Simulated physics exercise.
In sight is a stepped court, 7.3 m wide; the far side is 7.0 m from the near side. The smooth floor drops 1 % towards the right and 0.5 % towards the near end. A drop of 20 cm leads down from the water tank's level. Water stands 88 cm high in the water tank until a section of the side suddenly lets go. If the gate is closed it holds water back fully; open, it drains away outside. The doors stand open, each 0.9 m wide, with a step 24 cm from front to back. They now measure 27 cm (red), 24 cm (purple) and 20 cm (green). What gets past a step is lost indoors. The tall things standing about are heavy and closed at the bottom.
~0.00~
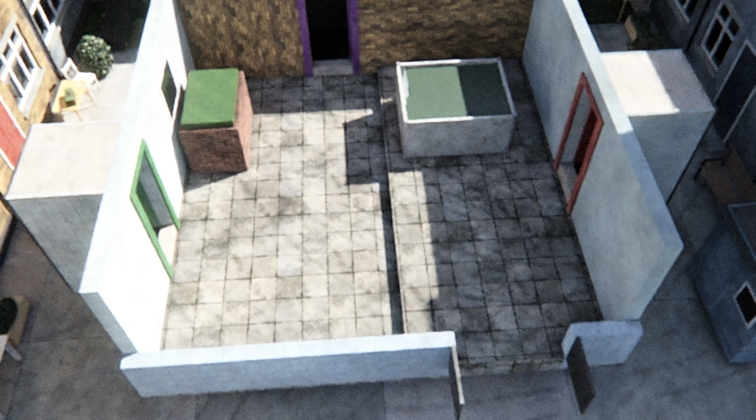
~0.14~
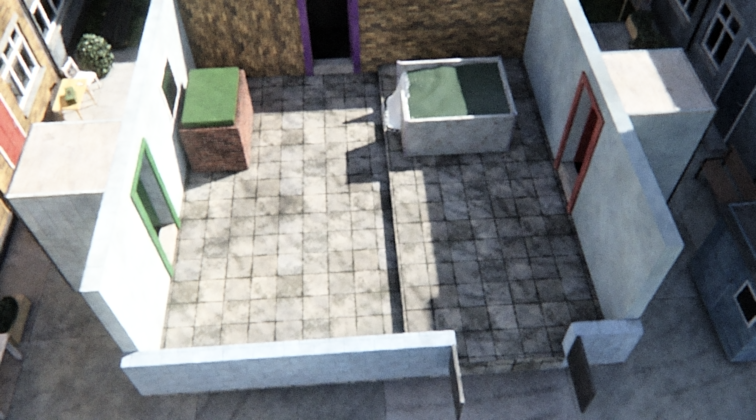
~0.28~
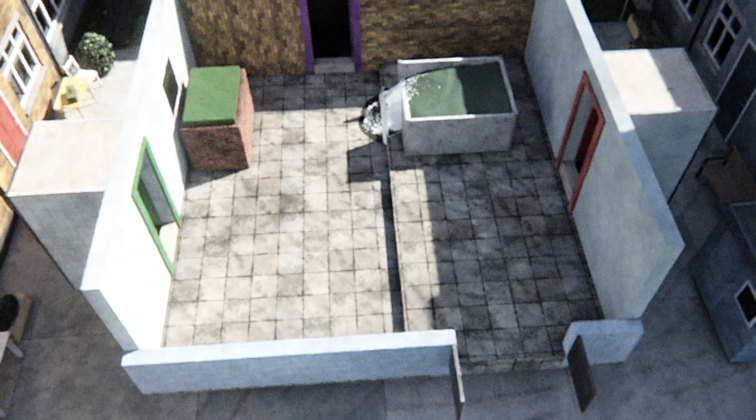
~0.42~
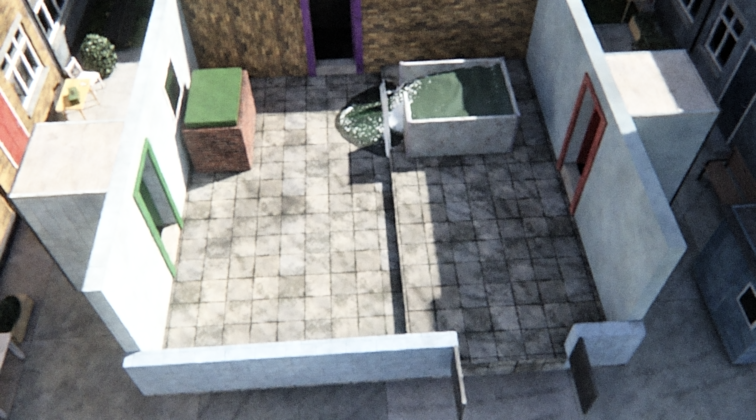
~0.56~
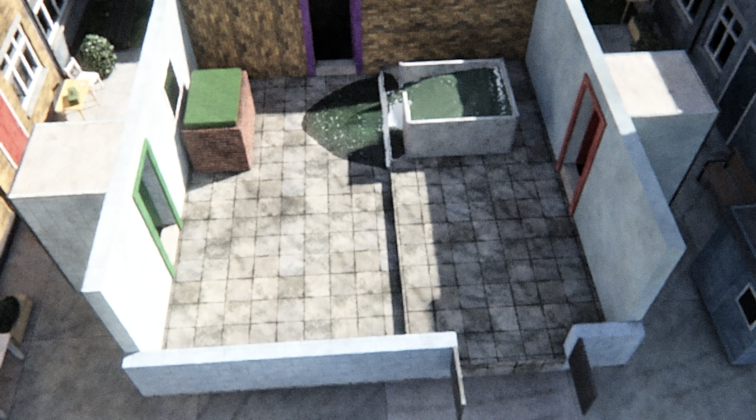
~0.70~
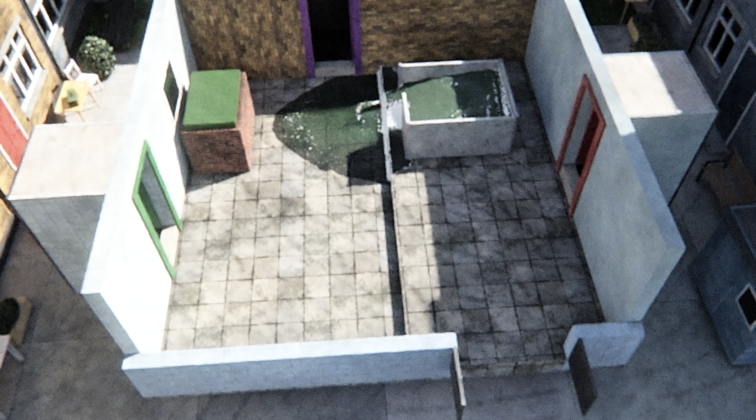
A walled, roofless court paved in grey stone is seen from high above its near side, with buildings around it. A purple-framed doorway stands at the back, a green one left, a red one right, with a grass-topped brick block at left and a pale tank of green water at right. Water bursts from the tank's left side and spreads leftward in a widening dark pool, while the camera stays still.
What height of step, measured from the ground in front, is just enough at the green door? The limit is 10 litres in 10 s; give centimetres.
At least 8.5 cm or so.
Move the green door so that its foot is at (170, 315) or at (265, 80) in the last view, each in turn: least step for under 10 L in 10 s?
About 9.5 and 24 cm.
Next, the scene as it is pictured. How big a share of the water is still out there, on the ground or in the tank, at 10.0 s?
About 100 per cent.
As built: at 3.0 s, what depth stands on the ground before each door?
In cm: Red 0, purple 12, green 10.
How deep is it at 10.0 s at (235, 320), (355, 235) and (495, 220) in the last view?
In that order: 15, 8 and 0 cm.
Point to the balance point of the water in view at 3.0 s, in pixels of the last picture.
At about (344, 138).
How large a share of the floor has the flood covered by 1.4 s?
Some 25 per cent of it.
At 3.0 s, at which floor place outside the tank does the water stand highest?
At about (206, 114).
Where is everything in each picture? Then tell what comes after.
The first frame shows the water tank at (454, 92) is whole and still, 88 cm deep; the green door at (158, 217) is dry.
In the second frame, the front is at (385, 124), 0.4 m from the gap at (401, 102); 0.2 m2 of floor is wet, 88 cm left at the back.
In the third frame, the gap is at (402, 102), the front 0.8 m out at (363, 127); the back of the water tank holds 88 cm.
In the fourth frame, the gap is at (404, 104), the front 1.4 m out at (339, 128); the back of the water tank holds 87 cm.
In the fifth frame, the front is at (307, 128), 2.0 m from the gap at (404, 105); 3.7 m2 of floor is wet, 79 cm left at the back.
In the sixth frame, the front is at (278, 126), 2.6 m from the gap at (403, 105); 5.7 m2 of floor is wet, 75 cm left at the back; 3.2 m in a straight line remain to the green door at (160, 218).
After 1.4 s water covers 25 % of the floor, deepest (36 cm) near (391, 110); it has not reached the green door.
After 3.0 s water covers 35 % of the floor, deepest (44 cm) near (206, 114); 10 cm at the green door, 0 litres in over its 20 cm step.
After 10.0 s water covers 60 % of the floor, deepest (18 cm) near (158, 375); 8 cm at the green door, 0 litres in over its 20 cm step.
At the green door as built, the water arrived by 2.1 s and peaked near 14 cm at 2.4 s.
Run again over the same 10 s with other heights there, 17 litres in over 7 cm, 7 litres over 9.5 cm. The limit of 10 litres is kept from about 8.5 cm up.
